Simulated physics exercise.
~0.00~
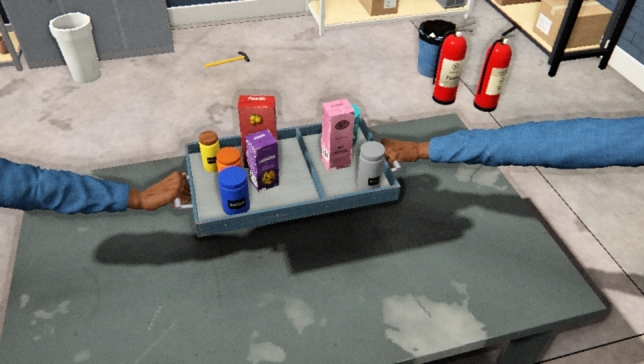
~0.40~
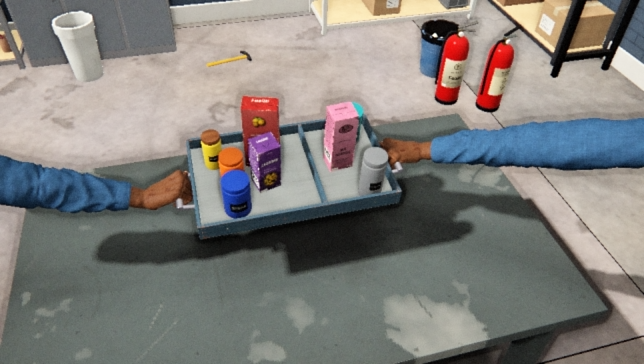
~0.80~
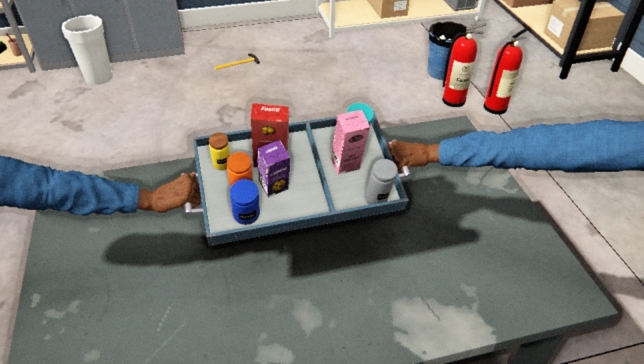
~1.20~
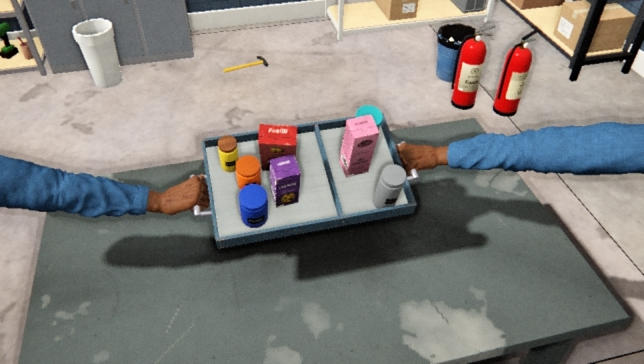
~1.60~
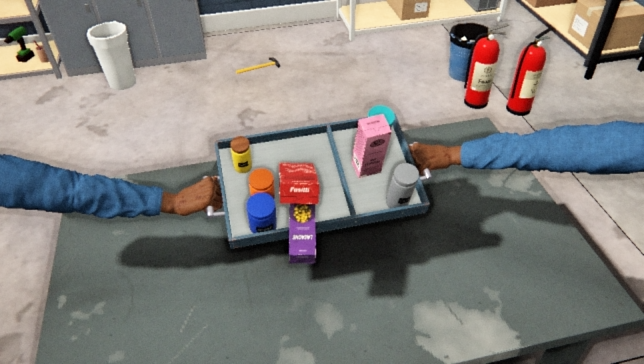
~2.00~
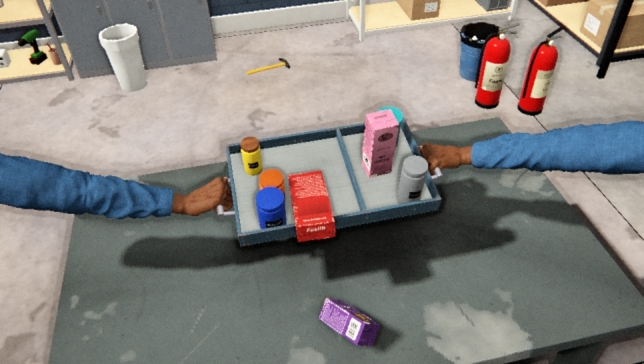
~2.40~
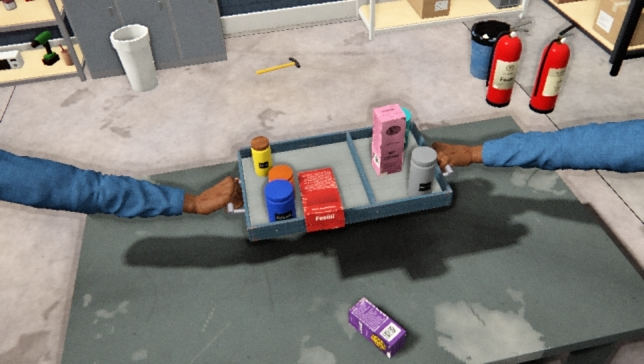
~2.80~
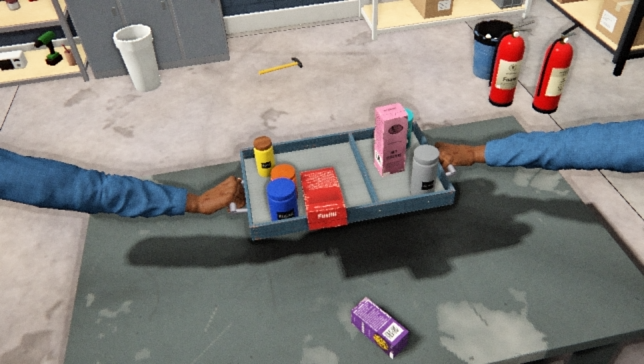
Above a workshop table, two hands tip a tray, toppling a red carton and dropping a purple one.
